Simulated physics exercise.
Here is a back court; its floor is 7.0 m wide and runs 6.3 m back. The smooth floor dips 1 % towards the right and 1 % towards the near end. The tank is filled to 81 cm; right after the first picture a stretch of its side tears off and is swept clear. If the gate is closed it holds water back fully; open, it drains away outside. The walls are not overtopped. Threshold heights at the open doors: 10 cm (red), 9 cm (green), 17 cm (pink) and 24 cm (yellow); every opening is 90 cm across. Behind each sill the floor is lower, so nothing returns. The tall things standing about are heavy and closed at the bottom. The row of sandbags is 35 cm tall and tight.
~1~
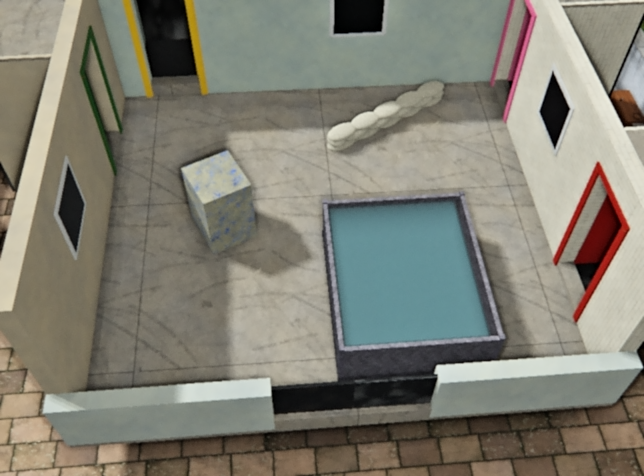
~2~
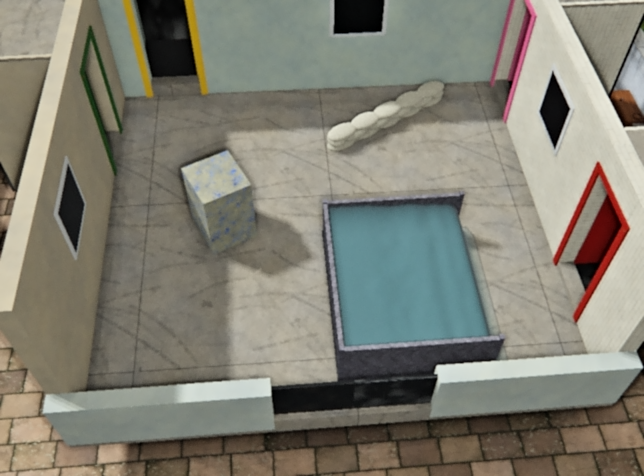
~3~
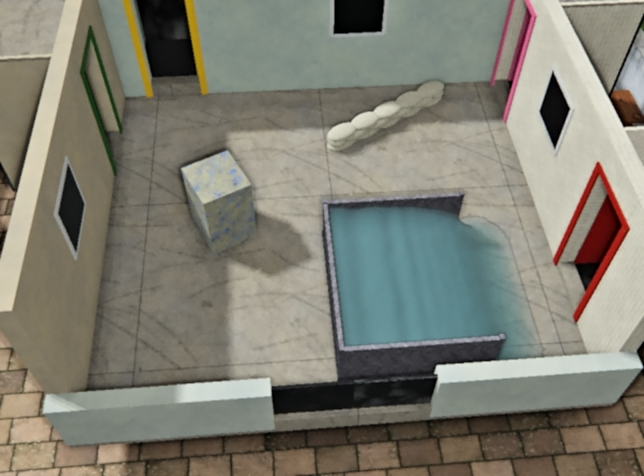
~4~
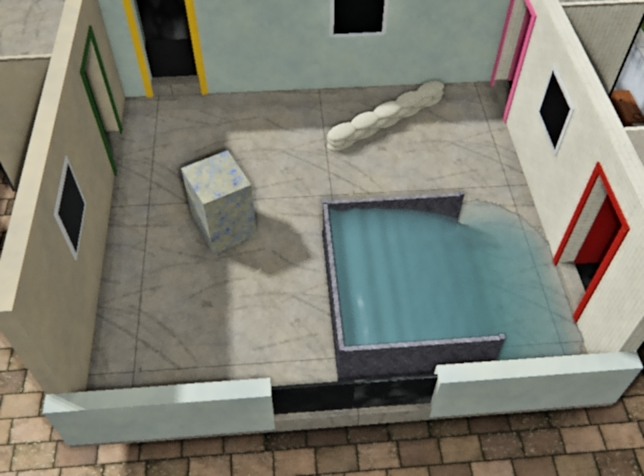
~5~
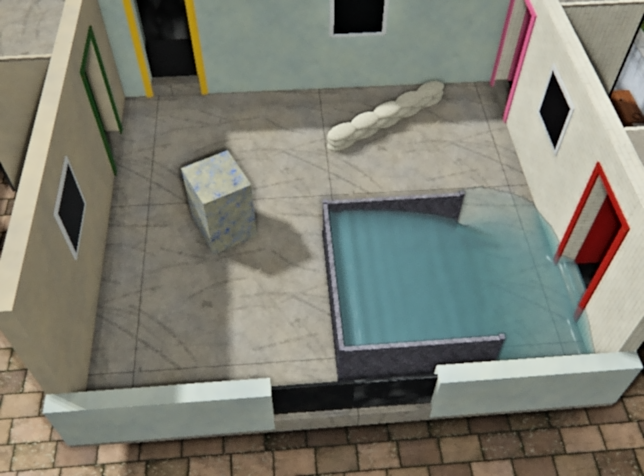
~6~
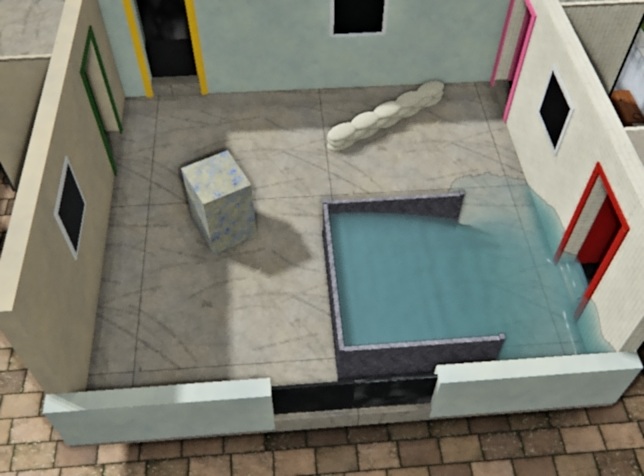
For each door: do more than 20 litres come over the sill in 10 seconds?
The water let in: At the red door it goes over the limit; at the green door it does not reach the limit; at the pink door it exceeds the limit; at the yellow door it stays under the limit.
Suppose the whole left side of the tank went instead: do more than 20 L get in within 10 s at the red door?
Then: Red under.
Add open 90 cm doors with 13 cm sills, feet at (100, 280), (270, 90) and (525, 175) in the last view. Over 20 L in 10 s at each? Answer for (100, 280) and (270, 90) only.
In that order: Under, under.
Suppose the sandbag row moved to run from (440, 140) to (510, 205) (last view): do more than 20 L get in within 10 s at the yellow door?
Then: Yellow under.
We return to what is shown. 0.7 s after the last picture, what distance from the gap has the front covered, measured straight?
Some 4.2 m out.
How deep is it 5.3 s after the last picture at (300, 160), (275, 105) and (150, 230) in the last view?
In that order: 2, 2 and 1 cm.
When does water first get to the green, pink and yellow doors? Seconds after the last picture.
Arrival: Green 6.0 s, pink 0.7 s, yellow 5.0 s.
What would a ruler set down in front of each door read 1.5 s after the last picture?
In cm: Red 44, green 0, pink 7, yellow 0.
Then, 0.7 s after the last picture water covers 15 % of the floor and is deepest (62 cm) near (548, 293); red door 58 cm at the sill, 342 L in, green door not reached, pink door not reached, yellow door not reached.
Then, 1.5 s after the last picture water covers 25 % of the floor and is deepest (46 cm) near (591, 380); red door 44 cm at the sill, 680 L in, green door not reached, pink door 7 cm at the sill, 0 L in, yellow door not reached.
Then, 2.8 s after the last picture water covers 45 % of the floor and is deepest (30 cm) near (472, 94); red door 25 cm at the sill, 901 L in, green door not reached, pink door 22 cm at the sill, 11 L in, yellow door not reached.
Then, 5.3 s after the last picture water covers 80 % of the floor and is deepest (18 cm) near (504, 162); red door 13 cm at the sill, 976 L in, green door not reached, pink door 17 cm at the sill, 69 L in, yellow door 1 cm at the sill, 0 L in.
Then, 9.3 s after the last picture water covers 90 % of the floor and is deepest (14 cm) near (591, 380); red door 12 cm at the sill, 1042 L in, green door 3 cm at the sill, 0 L in, pink door 9 cm at the sill, 70 L in, yellow door 1 cm at the sill, 0 L in.
